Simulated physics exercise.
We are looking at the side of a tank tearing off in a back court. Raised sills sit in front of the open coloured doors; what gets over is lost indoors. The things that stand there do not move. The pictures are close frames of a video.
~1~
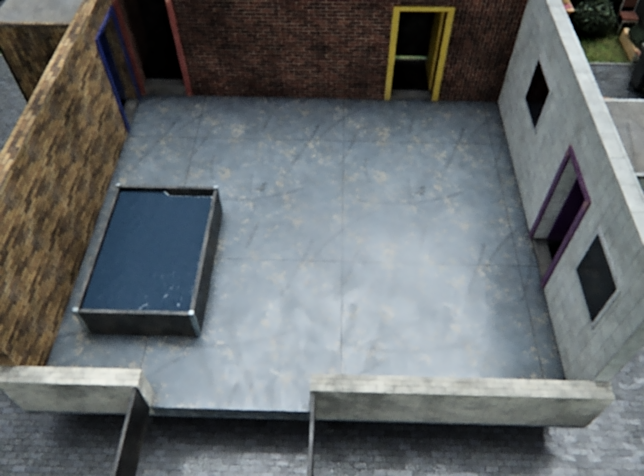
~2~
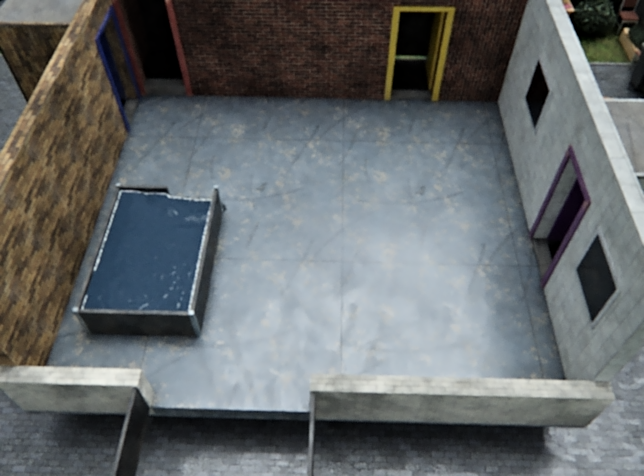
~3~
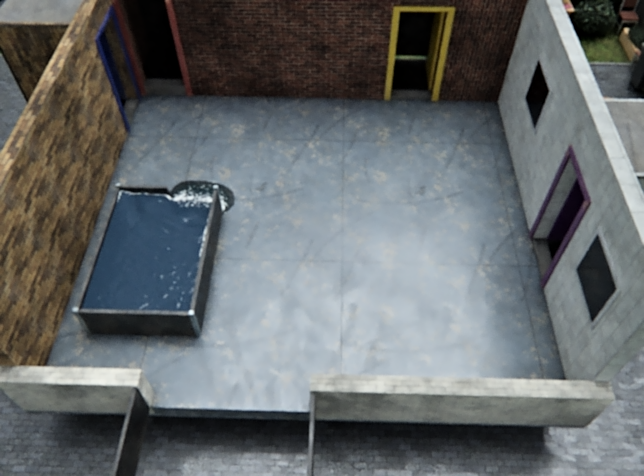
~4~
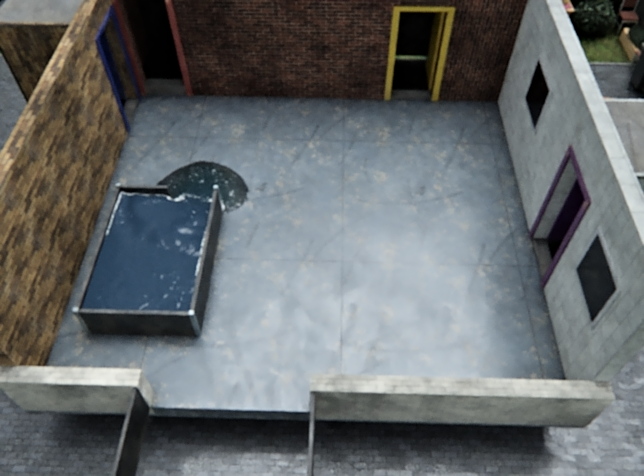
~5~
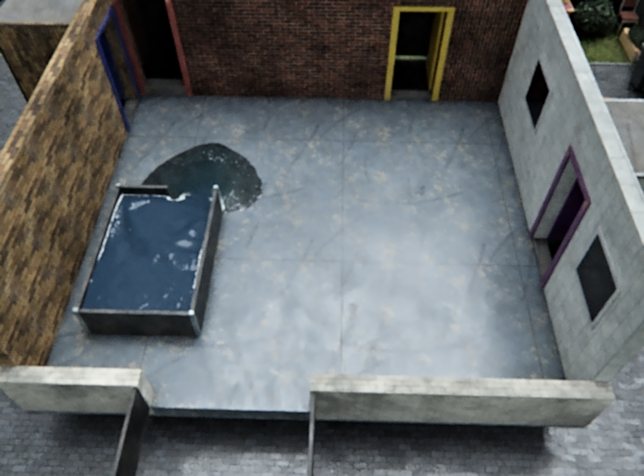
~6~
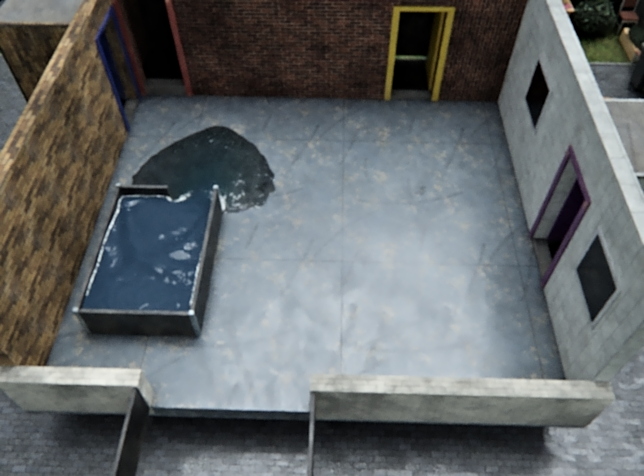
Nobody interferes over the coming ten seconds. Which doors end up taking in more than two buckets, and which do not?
One by one: Red door: Not too much gets in there. Yellow door: Not too much gets in there. Blue door: Too much gets in there. Purple door: Not too much gets in there.
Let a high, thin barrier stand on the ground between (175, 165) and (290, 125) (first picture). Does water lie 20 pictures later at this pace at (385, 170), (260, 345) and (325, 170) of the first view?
Results in order: Swamped / bone-dry / swamped.
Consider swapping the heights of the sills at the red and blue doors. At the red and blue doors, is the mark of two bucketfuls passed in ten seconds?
I'd say red gets too much while blue doesn't reach it.
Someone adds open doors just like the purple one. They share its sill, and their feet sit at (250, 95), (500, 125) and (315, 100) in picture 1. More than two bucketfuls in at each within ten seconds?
Taking them as listed, the first gets past the limit, the second gets past the limit and the third gets past the limit.
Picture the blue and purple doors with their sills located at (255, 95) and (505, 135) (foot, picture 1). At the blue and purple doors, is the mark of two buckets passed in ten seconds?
Result - blue runs over the limit, purple runs over the limit.
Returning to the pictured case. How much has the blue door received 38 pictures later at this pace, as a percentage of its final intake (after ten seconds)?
Some 85 per cent.
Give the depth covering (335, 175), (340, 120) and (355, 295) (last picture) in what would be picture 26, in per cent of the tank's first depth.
The three come to near 2, 14 and 0 per cent respectively.
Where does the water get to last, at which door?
Result: The one in purple.
A moment on, water covers 20 % of the floor; the red door not reached, the yellow door not reached, the blue door not reached, the purple door not reached.
Next, water covers 25 % of the floor; the red door wet at the sill, nothing in, the yellow door not reached, the blue door wet at the sill, nothing in, the purple door not reached.
Then, water covers 35 % of the floor; the red door wet at the sill, nothing in, the yellow door wet at the sill, nothing in, the blue door over two buckets in, the purple door not reached.
Later, water covers 50 % of the floor; the red door wet at the sill, nothing in, the yellow door wet at the sill, nothing in, the blue door over two buckets in, the purple door wet at the sill, nothing in.
In the end, water covers 70 % of the floor; the red door wet at the sill, nothing in, the yellow door wet at the sill, nothing in, the blue door over two buckets in, the purple door wet at the sill, nothing in.
